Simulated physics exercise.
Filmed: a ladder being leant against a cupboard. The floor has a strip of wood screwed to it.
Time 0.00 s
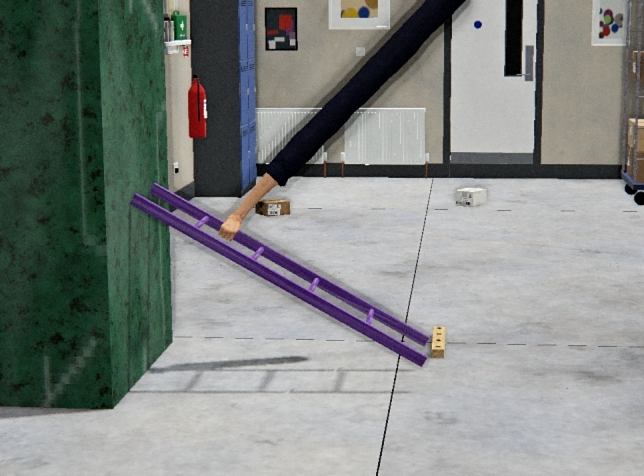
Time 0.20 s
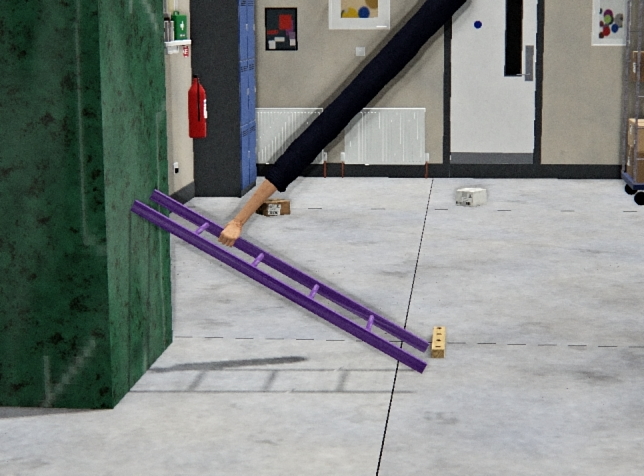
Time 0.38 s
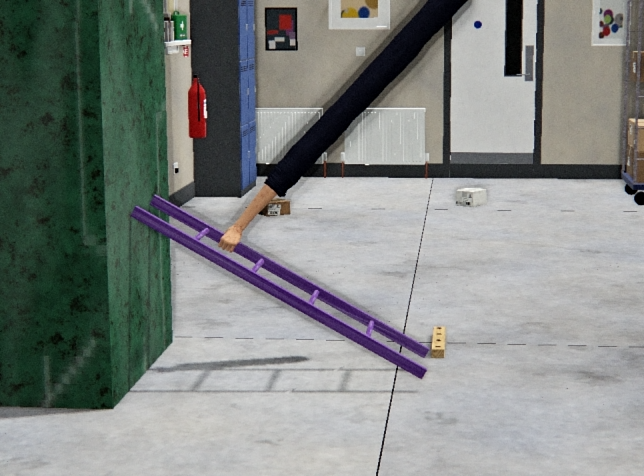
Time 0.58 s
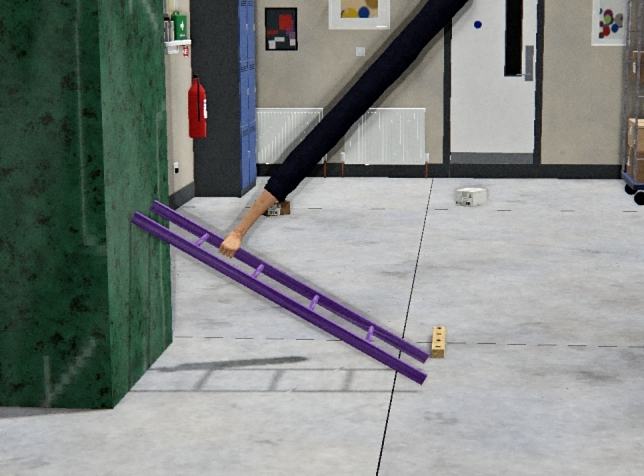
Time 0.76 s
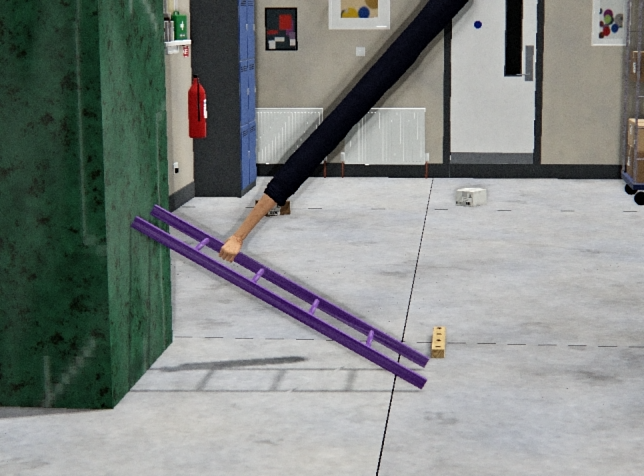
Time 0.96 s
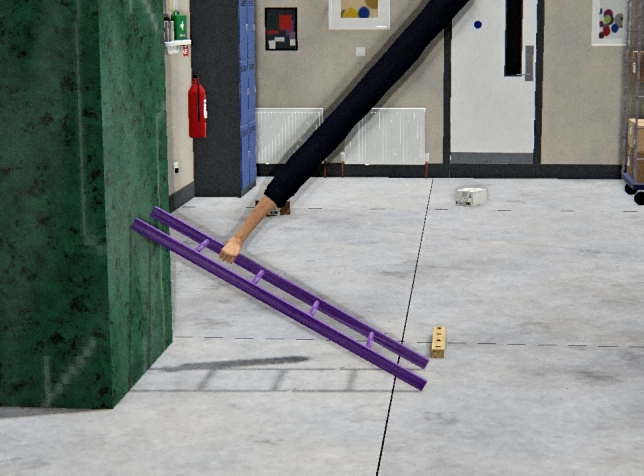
A hand lowers a purple ladder slightly against a green cupboard, then holds it still.
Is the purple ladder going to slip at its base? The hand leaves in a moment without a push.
Yes - it's going to go down, I think.
By 1.42 s, purple ladder tilted by 12° near (298, 327).
When it is over (2.2 s), the purple ladder slips down, near (303, 371).
